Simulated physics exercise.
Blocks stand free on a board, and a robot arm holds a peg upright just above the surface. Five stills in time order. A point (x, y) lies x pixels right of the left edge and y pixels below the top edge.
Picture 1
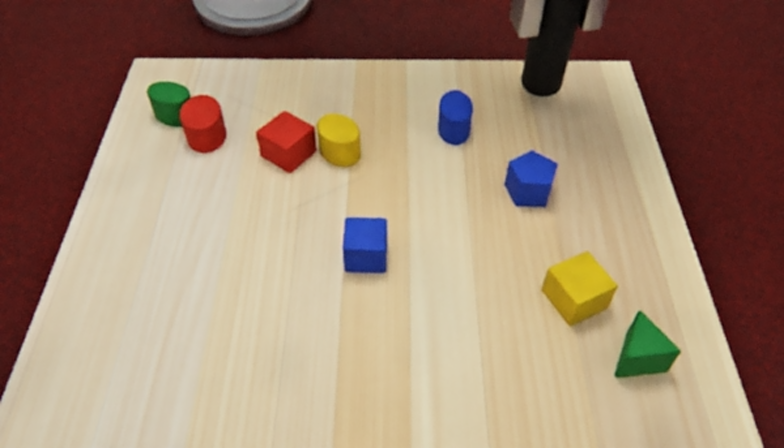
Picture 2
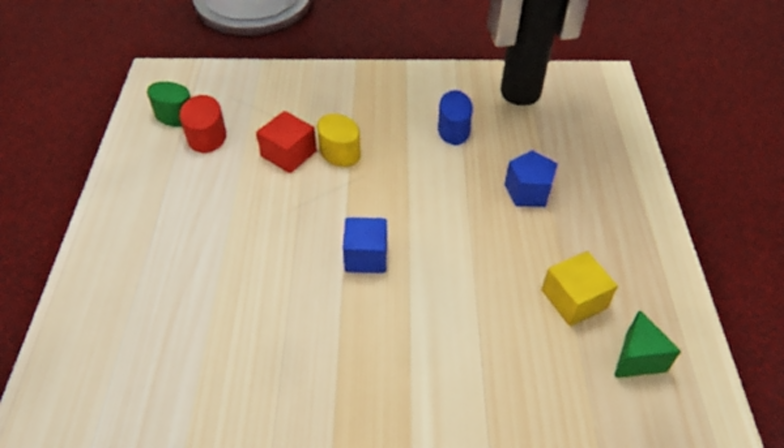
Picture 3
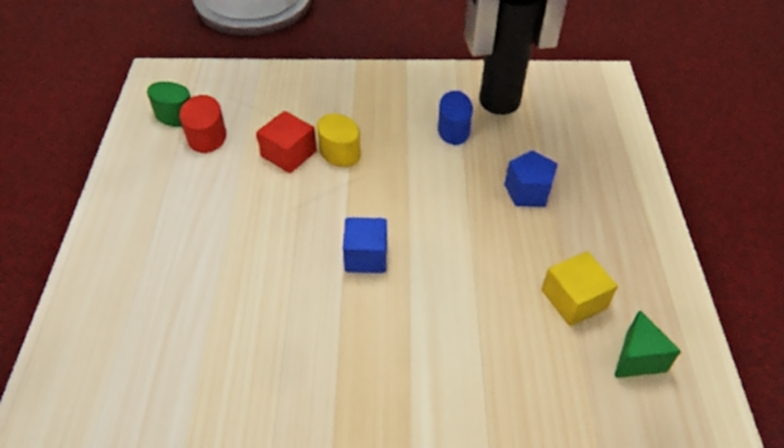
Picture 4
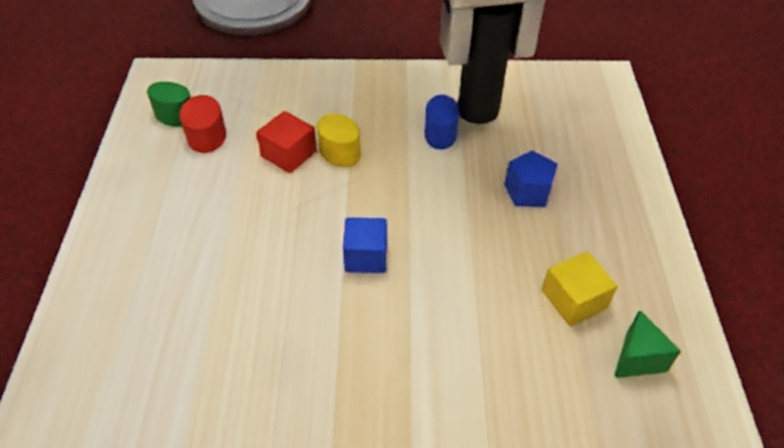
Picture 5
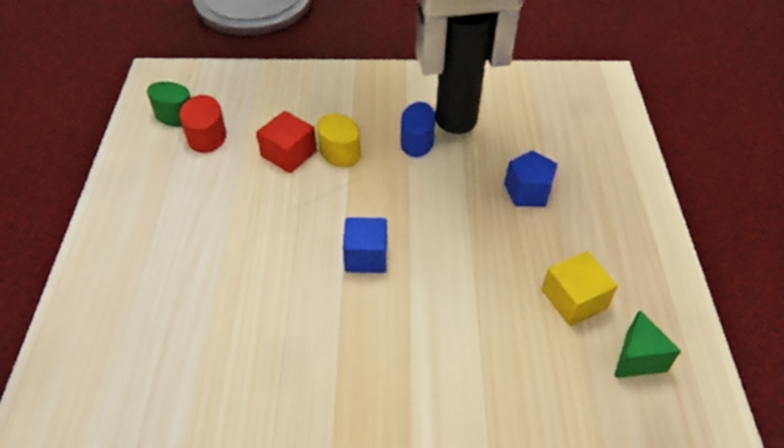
At first, a robot arm holds a dark peg upright near the far right edge of a wooden board scattered with colored blocks. The peg slides left and slightly nearer, reaches the blue elliptical block and pushes it a short way left toward the yellow elliptical block, while the other blocks stay still.
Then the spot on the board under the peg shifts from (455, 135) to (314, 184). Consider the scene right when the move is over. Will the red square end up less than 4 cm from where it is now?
No, it doesn't check out.
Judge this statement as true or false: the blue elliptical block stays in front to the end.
That is true.
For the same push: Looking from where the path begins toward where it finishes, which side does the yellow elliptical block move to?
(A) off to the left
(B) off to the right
That would be B.
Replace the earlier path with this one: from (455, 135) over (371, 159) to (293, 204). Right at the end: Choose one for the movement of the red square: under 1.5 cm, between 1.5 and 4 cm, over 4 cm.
Travel: 1.5-4 cm.
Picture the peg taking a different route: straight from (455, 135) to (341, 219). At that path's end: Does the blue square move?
Final answer: No.
What follows on the original path. One third of the way, peg (410, 137); yellow elliptical block (332, 128), turned 15° clockwise; blue elliptical block (370, 130).
Two thirds of the way, peg (362, 154); red square (253, 121), turned 15° anticlockwise; yellow elliptical block (290, 131), turned 75° clockwise; blue elliptical block (320, 146).
At the end, peg (312, 170); red elliptical block (187, 105); red square (226, 112), turned 20° anticlockwise; yellow elliptical block (261, 128), turned 105° clockwise; blue elliptical block (269, 153), turned 40° clockwise.
